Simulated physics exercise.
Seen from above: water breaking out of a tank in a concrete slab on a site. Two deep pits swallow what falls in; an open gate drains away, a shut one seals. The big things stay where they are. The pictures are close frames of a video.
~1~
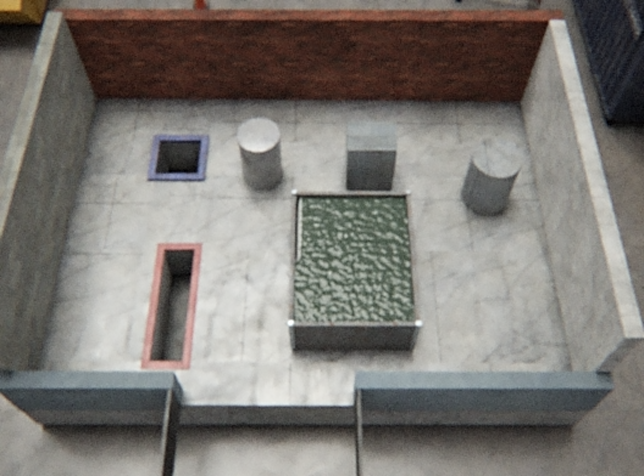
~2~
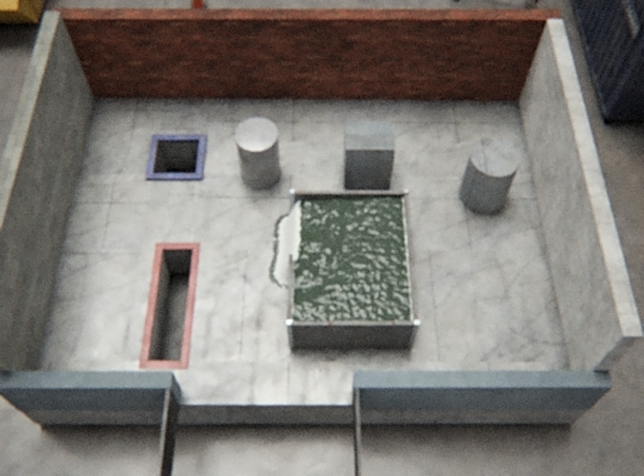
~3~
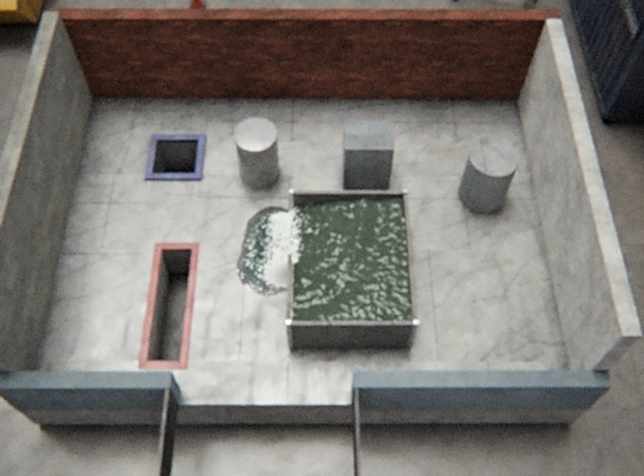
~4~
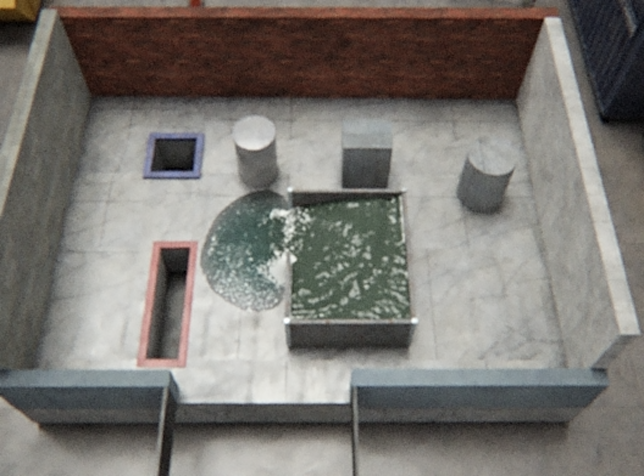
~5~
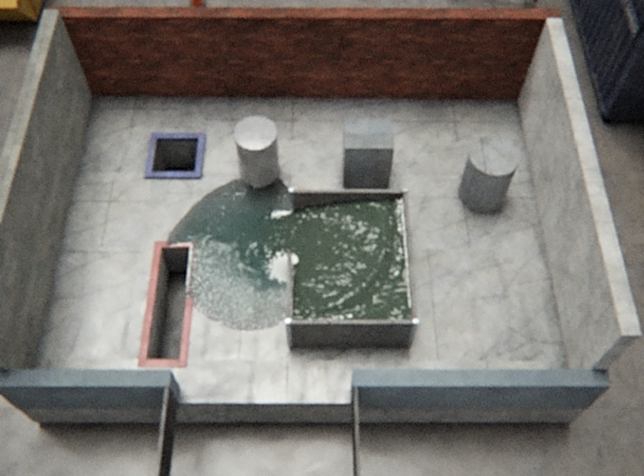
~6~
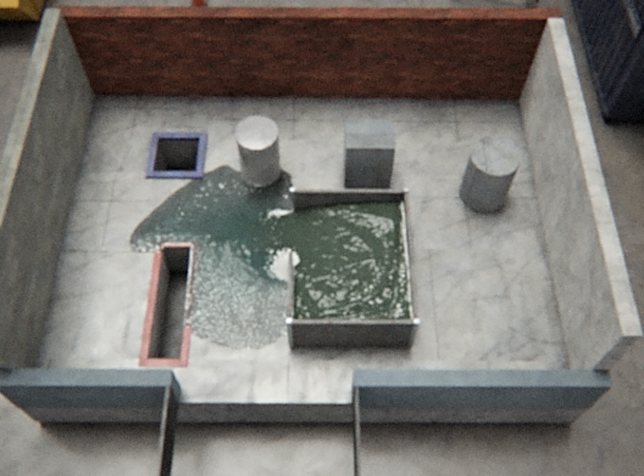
Dark green water fills an open tank near the middle of a walled concrete slab, seen from high above, with a reddish-brown wall along the back. Around it stand two grey cylinders and a grey block, with a blue-rimmed square pit and a red-rimmed long pit to the left. The water bursts through the tank's left side, fans across the pale floor, meets the nearer cylinder and spreads past the red rim's top edge.
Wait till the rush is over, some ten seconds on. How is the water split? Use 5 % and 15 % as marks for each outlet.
One by one: The gate takes less than 5 %; the blue pit takes between 5 and 15 %; the red pit takes more than 15 %.
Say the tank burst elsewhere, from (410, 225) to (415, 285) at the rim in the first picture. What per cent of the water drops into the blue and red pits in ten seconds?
In per cent: Blue 0, red 6.
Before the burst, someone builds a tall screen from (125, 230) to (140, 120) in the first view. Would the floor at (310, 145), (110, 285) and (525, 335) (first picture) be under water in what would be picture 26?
One after the other: Not flooded, wet, no water.
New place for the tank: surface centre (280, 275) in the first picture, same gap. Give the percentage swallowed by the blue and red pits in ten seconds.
Per cent: Blue 2, red 65.
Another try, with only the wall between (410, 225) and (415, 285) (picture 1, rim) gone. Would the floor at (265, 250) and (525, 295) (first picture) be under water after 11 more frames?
One after the other: Dry, wet.
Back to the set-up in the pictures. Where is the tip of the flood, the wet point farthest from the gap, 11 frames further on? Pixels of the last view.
Around (95, 98).
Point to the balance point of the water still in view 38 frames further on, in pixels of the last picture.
I would point to (248, 225).
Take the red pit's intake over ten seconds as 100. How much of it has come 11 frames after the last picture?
Roughly 35 per cent.
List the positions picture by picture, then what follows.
The open tank at (353, 257) is whole and still, in the first picture.
The front is at a hidden place, out from the gap at (294, 243), in the second picture.
Water pours out at (294, 244) and has run to (247, 279), in the third picture.
Water pours out at (292, 243) and has run to (205, 265), in the fourth picture.
The front is at (172, 239), out from the gap at (293, 243), in the fifth picture.
Water pours out at (295, 243) and has run to (138, 235), in the sixth picture.
A moment on, water covers 20 % of the floor; the gate 0 %, the blue pit 1 %, the red pit 8 %.
Next, water covers 25 % of the floor; the gate 0 %, the blue pit 4 %, the red pit 15 %.
Then, water covers 40 % of the floor; the gate 0 %, the blue pit 7 %, the red pit 22 %.
Later, water covers 60 % of the floor; the gate 1 %, the blue pit 10 %, the red pit 31 %.
In the end, water covers 75 % of the floor; the gate 1 %, the blue pit 10 %, the red pit 40 %.
